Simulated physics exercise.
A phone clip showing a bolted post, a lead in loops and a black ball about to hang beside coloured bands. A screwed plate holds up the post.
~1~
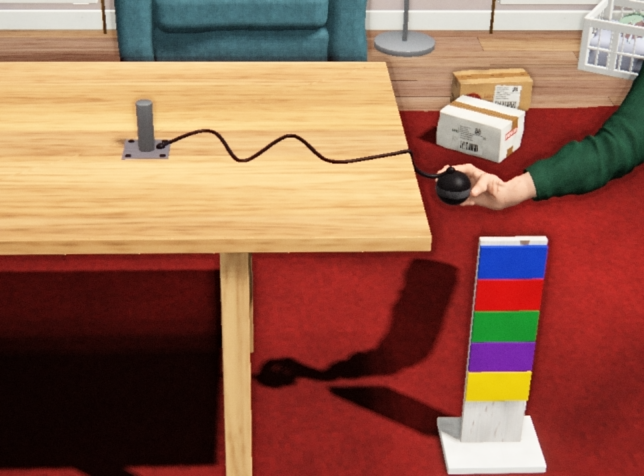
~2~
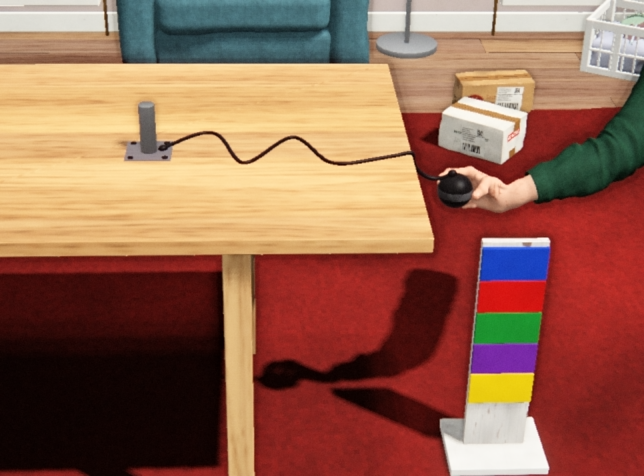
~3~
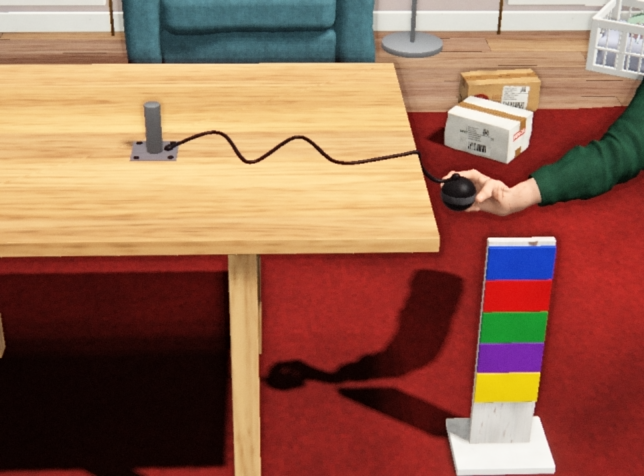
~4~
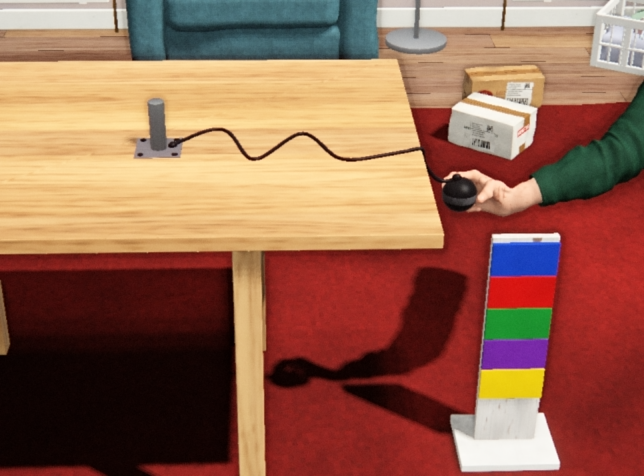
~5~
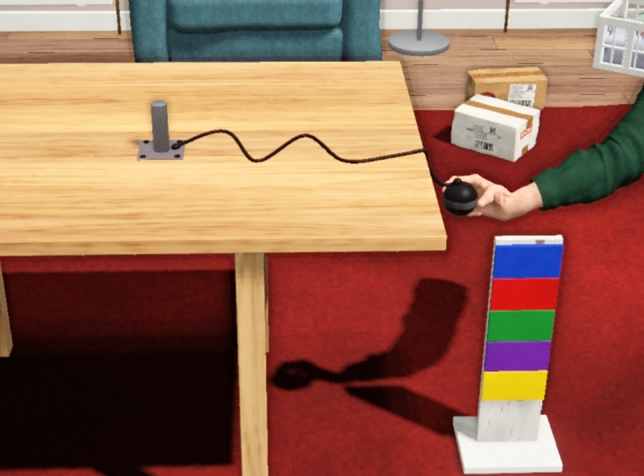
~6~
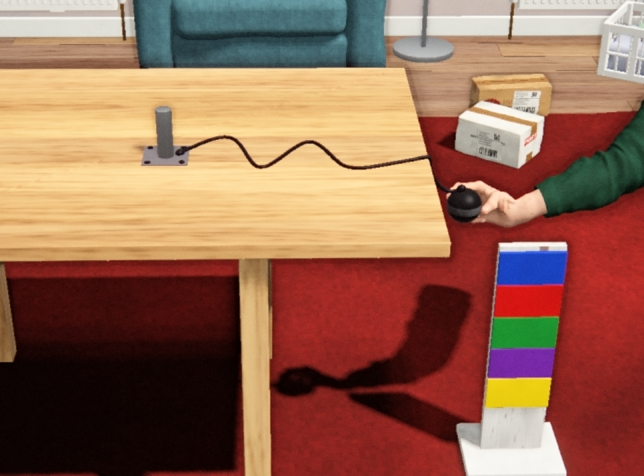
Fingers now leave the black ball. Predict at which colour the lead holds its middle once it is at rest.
At green, I would say.
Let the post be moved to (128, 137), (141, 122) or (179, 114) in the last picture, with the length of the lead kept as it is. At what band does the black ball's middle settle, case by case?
Taking each post in turn, it's red, then red, then green.
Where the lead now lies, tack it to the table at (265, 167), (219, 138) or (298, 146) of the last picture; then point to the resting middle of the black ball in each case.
Results: (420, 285); (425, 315); (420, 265).
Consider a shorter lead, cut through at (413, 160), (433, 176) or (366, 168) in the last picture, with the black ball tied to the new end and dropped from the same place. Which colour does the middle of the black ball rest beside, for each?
Try 1 - blue; try 2 - red; try 3 - none, it hangs higher.
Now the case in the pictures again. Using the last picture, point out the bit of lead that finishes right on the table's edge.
Roughly (326, 151).
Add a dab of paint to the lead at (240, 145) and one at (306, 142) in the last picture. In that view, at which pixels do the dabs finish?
At (266, 156), then (399, 157).
Soon after, ball near (450, 298); level with red.
After that, ball near (395, 337); level with green.
And then, ball near (431, 336); level with green.
In the end, ball near (419, 338); level with green. Its middle rests at the green band.
